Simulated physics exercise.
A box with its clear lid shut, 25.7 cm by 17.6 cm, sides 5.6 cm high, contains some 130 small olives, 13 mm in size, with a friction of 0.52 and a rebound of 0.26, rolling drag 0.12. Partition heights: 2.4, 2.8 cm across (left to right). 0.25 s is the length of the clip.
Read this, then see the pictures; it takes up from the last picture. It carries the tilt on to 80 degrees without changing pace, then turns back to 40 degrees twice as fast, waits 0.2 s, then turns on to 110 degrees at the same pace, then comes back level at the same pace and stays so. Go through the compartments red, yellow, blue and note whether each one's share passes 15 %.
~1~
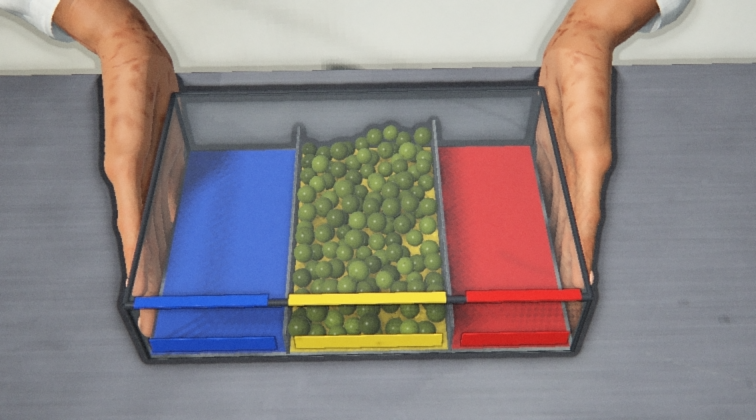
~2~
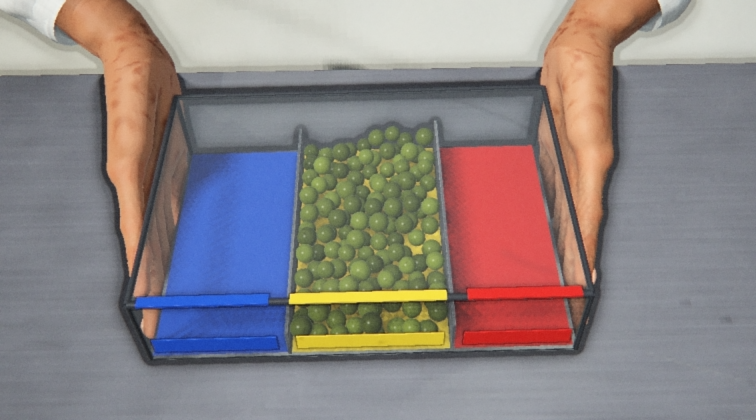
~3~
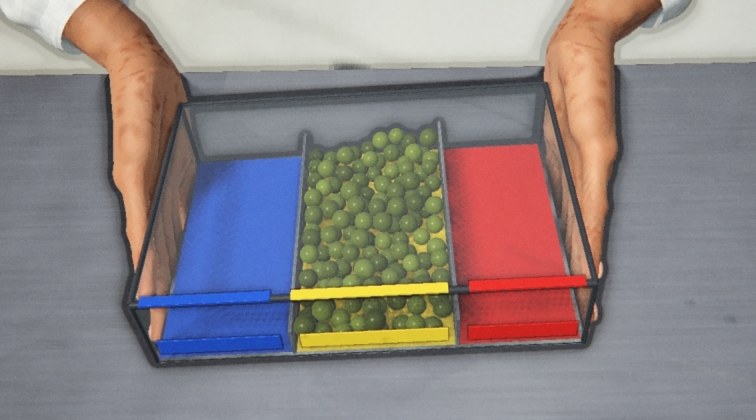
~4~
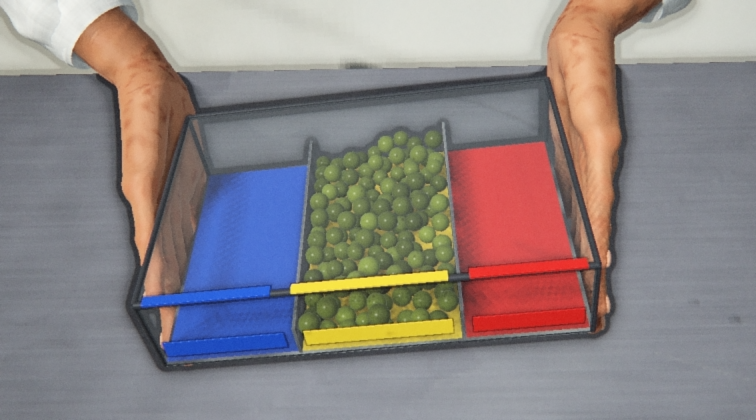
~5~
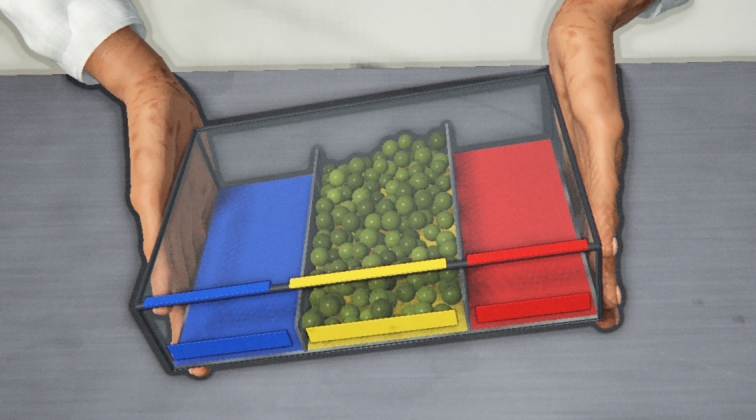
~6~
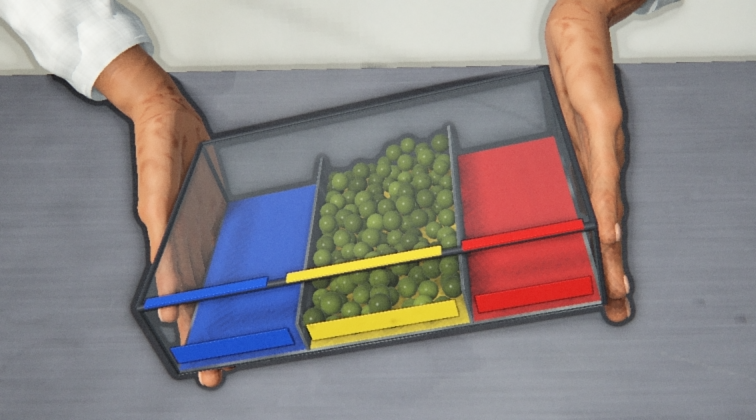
Red compartment stays at or below it, yellow compartment passes it, blue compartment passes it.
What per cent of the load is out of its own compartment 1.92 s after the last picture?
Roughly 20 %.
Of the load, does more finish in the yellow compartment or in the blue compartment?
More ends in the blue compartment.
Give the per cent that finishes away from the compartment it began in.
Around 65 per cent ends up outside its starting compartment.
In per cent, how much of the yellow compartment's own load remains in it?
Some 30 per cent.
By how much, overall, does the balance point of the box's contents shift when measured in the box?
Roughly 9.0 cm.
Then, 1.05 s after the last picture, tilt 40 degrees; yellow 80 %, blue 20 %; middle of all pieces near (363, 227).
Then, 1.92 s after the last picture, tilt 101 degrees; yellow 80 %, blue 20 %; middle of all pieces near (403, 254).
Then, 2.72 s after the last picture, tilt 54 degrees; yellow 35 %, blue 65 %; middle of all pieces near (323, 241).
Then, 3.49 s after the last picture, tilt 0 degrees; yellow 35 %, blue 65 %; middle of all pieces near (281, 158).
In the end, red 0 %, yellow 35 %, blue 65 %.
